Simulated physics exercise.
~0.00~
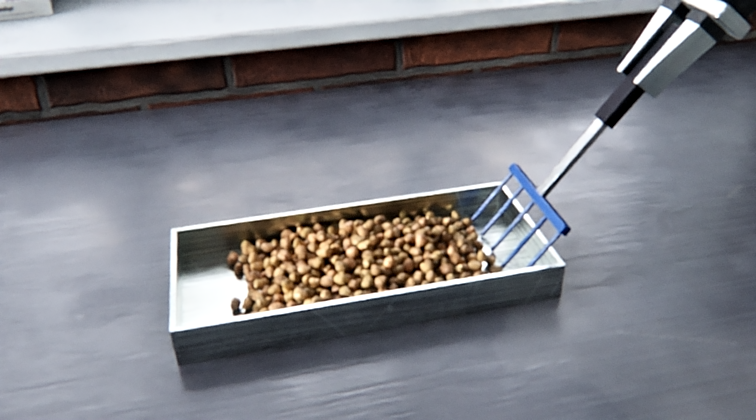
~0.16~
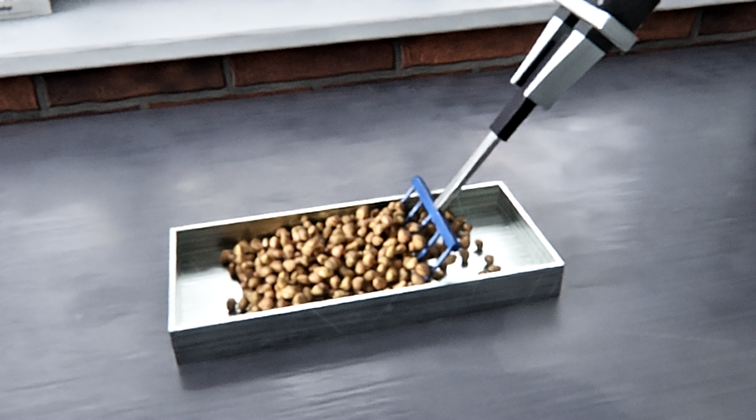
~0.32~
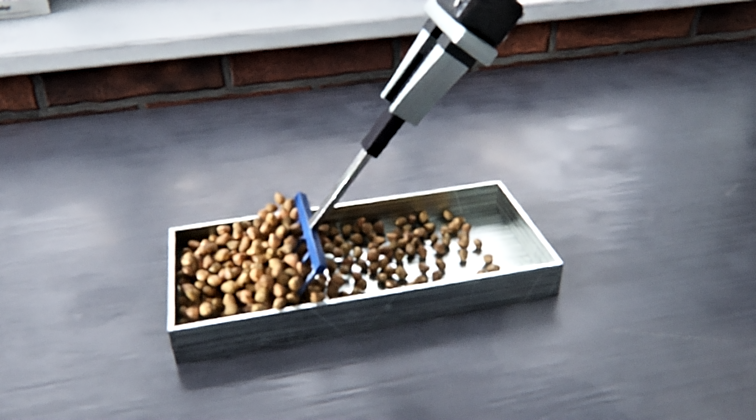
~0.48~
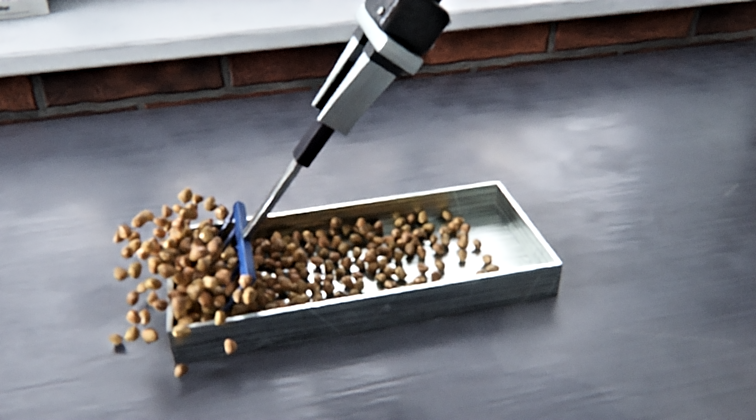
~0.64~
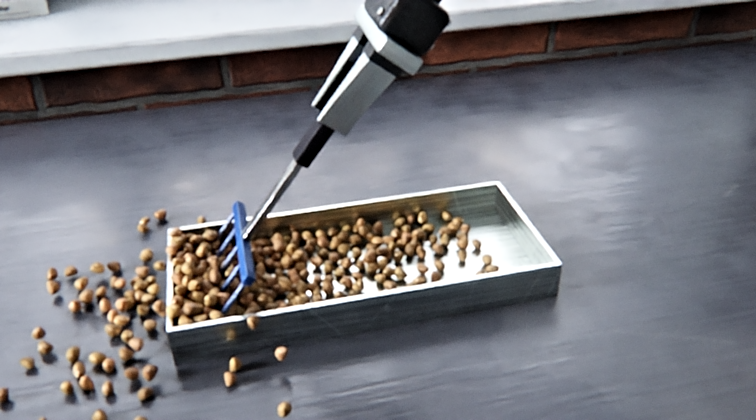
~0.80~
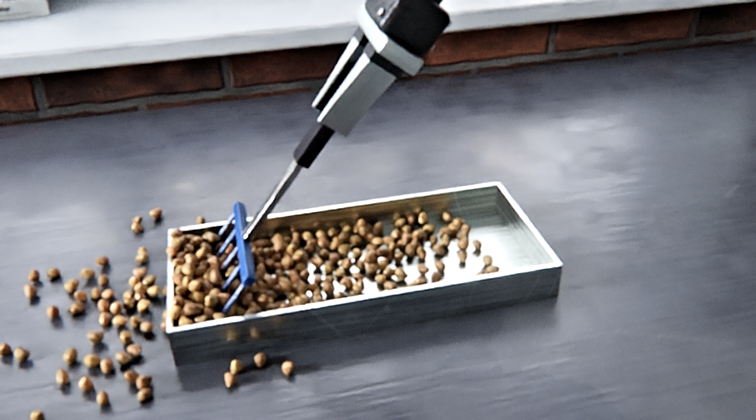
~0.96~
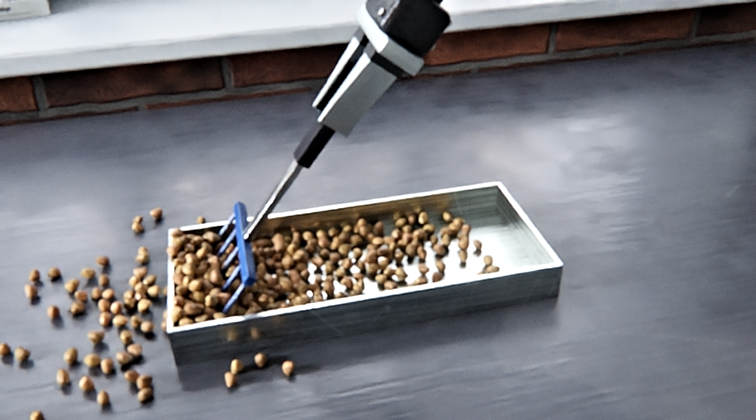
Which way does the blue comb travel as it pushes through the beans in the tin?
The blue comb moves to the left, going from the right end of the tin towards the left end, where it stops.
